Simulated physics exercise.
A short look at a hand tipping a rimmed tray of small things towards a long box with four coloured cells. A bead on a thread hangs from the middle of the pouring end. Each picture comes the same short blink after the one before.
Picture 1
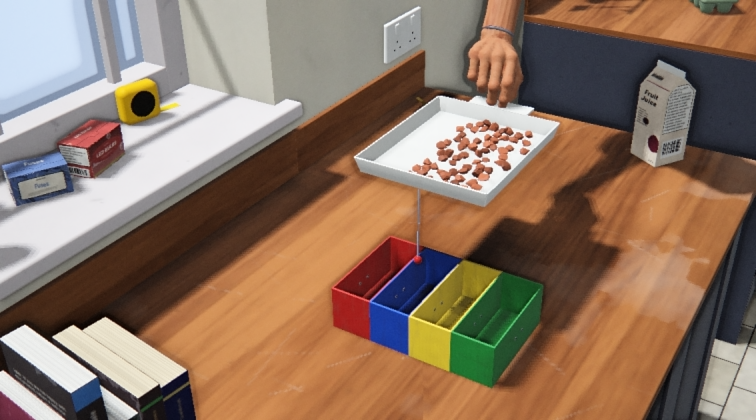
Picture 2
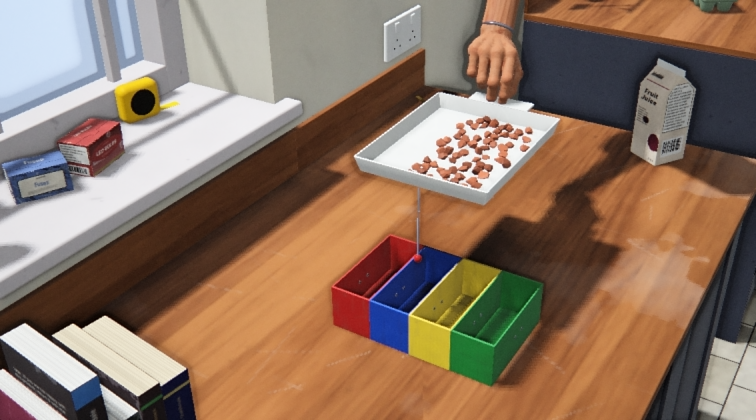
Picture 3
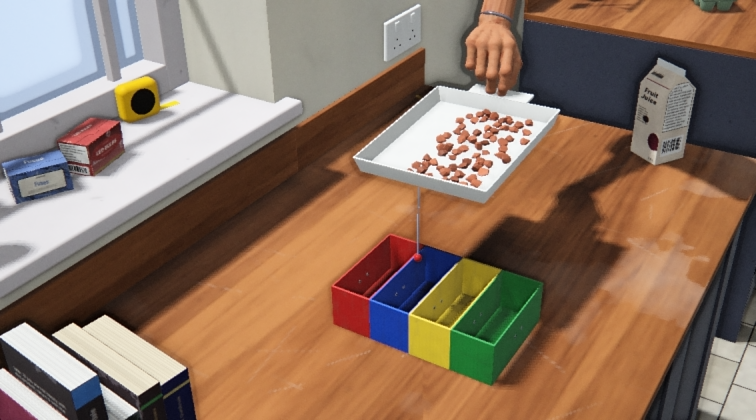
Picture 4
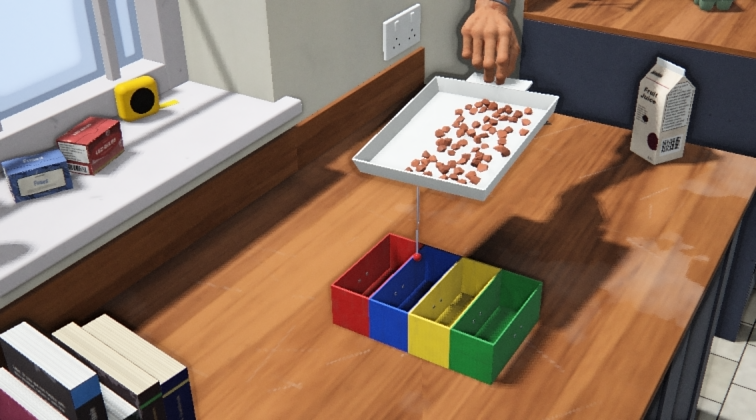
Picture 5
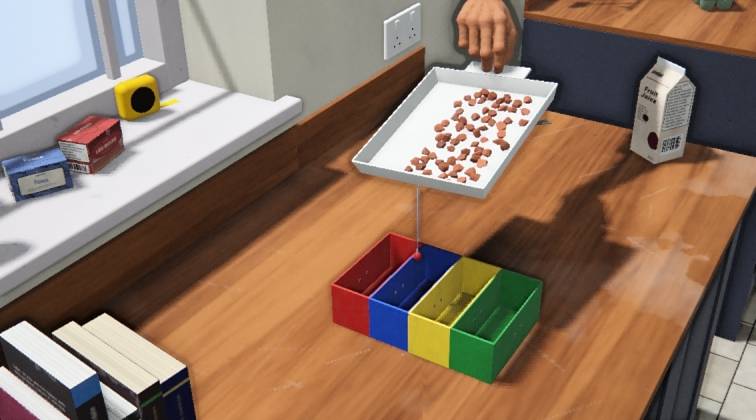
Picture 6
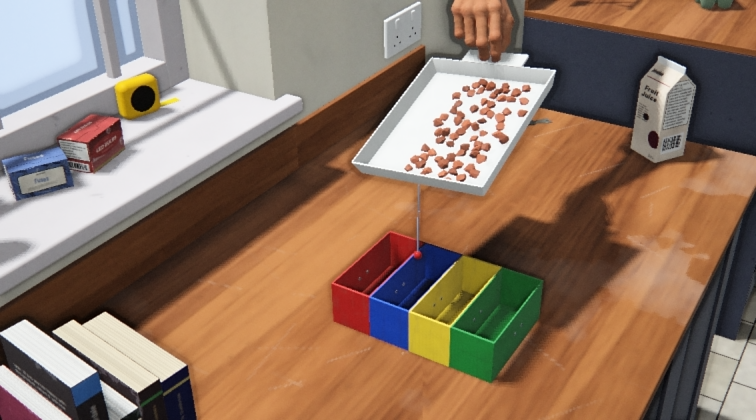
A hand raising the back of a white tray of reddish-brown bits, gradually tilting it above a box with four coloured cells.
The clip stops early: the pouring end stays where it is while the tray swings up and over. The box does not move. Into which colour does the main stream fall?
The red one ends fullest.
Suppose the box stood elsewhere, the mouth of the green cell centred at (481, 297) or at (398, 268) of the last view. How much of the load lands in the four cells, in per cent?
Roughly 80 per cent, and 100 per cent.
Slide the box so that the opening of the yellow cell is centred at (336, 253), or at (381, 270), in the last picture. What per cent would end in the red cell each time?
First some 0, then 0 per cent.
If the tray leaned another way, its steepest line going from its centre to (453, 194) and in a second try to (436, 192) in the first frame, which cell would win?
At the first place that yellow cell, at the second the yellow one.
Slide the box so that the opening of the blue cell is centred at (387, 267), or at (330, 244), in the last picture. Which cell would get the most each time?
First red, then yellow.
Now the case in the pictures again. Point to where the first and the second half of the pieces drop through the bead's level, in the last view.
The first part at (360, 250); the rest at (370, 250).
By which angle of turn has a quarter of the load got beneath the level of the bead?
At some 90 degrees.
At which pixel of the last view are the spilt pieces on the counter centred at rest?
Roughly at (314, 293).
Just after the last frame, tray tipped steeply; almost all on the tray; about a tenth falling or outside the box.
A moment on, tray tipped past a quarter turn; roughly a quarter on the tray; roughly a quarter in the red cell; about a tenth in the blue cell; roughly a third falling or outside the box.
Further on, tray tipped past a quarter turn; roughly half in the red cell; about a tenth in the blue cell; just a few in the yellow cell; roughly a third falling or outside the box.
When it is over, tray tipped past a quarter turn; roughly half in the red cell; about a tenth in the blue cell; just a few in the yellow cell; not one in the green cell; roughly a third outside the box.
